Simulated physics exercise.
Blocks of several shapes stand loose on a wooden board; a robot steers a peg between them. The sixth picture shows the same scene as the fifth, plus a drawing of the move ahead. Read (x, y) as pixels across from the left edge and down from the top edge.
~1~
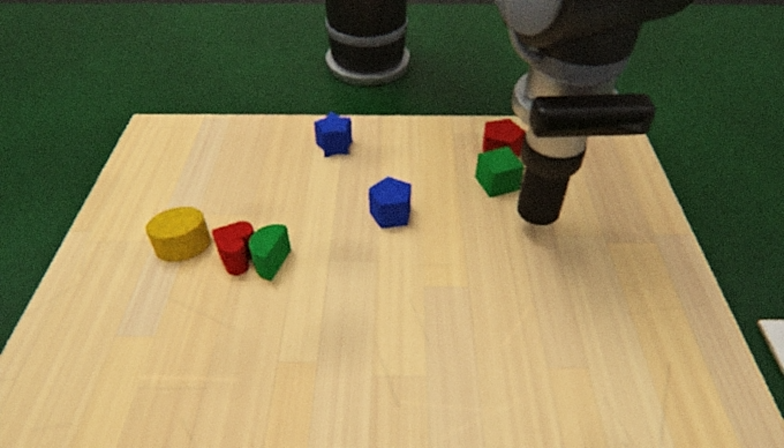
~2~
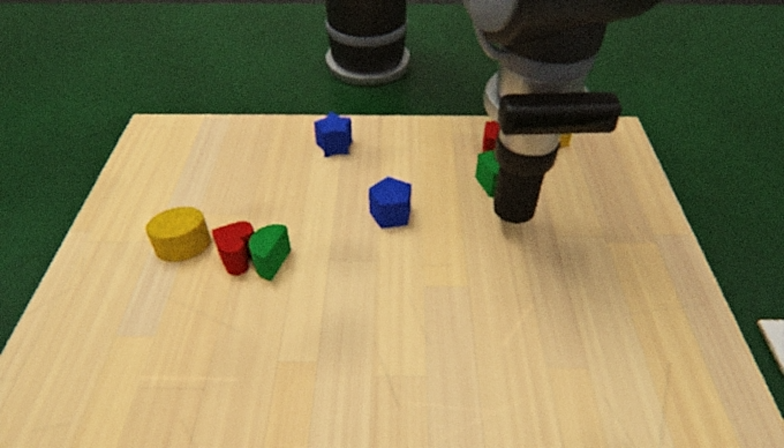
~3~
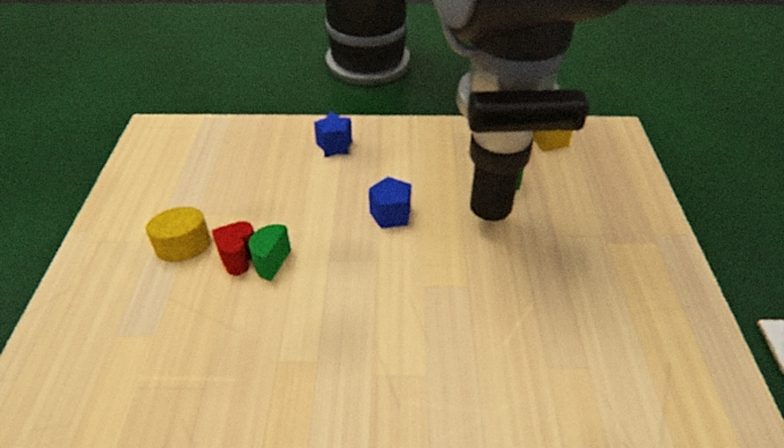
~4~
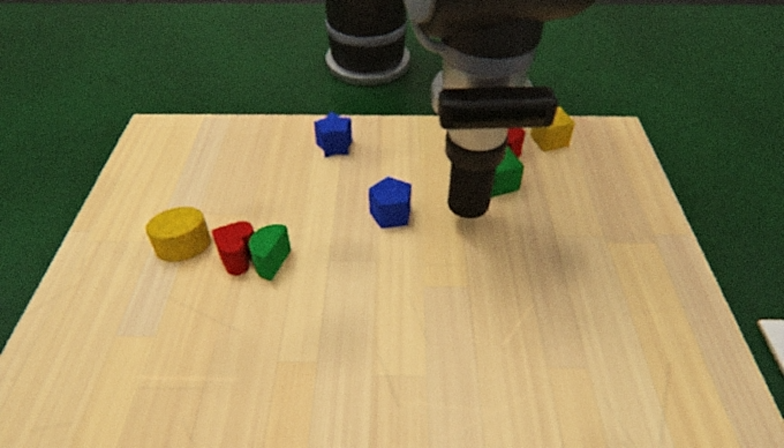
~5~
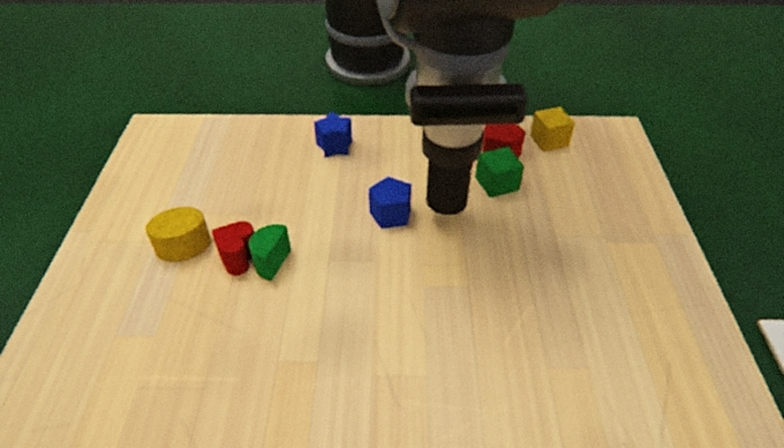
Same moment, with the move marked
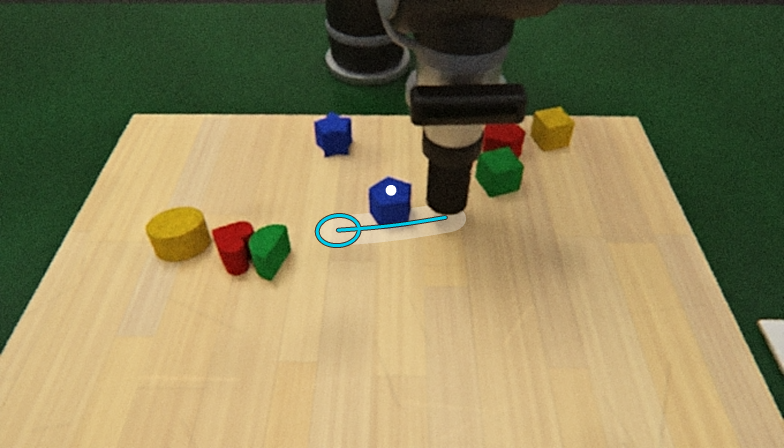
Robot arm moving a dark peg leftward above a wooden board, passing in front of the green block toward the blue pentagon.
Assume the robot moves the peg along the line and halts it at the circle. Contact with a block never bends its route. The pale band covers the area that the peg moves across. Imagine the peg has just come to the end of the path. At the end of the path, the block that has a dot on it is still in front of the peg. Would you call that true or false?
That claim is false.
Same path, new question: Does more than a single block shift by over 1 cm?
No
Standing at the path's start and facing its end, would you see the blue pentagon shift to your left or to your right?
Goes right.
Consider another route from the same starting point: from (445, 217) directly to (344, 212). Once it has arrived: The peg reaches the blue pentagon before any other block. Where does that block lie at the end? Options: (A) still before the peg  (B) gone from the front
A (still before the peg)
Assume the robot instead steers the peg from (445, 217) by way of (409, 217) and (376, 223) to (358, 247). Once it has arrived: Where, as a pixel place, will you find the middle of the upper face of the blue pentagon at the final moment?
It sits at (335, 191).
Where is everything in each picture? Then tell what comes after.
The first frame shows lower end of the peg (538, 211), tops of blocks, green D-shaped block (266, 238), blue pentagon (391, 190).
The second frame shows peg (514, 209), blocks as before.
The third frame shows peg (491, 207), blocks as before.
The fourth frame shows peg (468, 204), blocks as before.
The fifth frame shows peg (447, 201), green D-shaped block (266, 238), blue pentagon (391, 190).
The drawn path runs from (445, 217) by way of (411, 223) and (375, 227) to (338, 230); the dot is on the blue pentagon.
On the path given first. One third of the way, peg (411, 207); blue pentagon (373, 189), turned 20° clockwise.
Two thirds of the way, peg (374, 211); blue pentagon (342, 186), turned 45° clockwise.
At the end, peg (337, 214); green D-shaped block not moved; blue pentagon (325, 181), turned 70° clockwise.
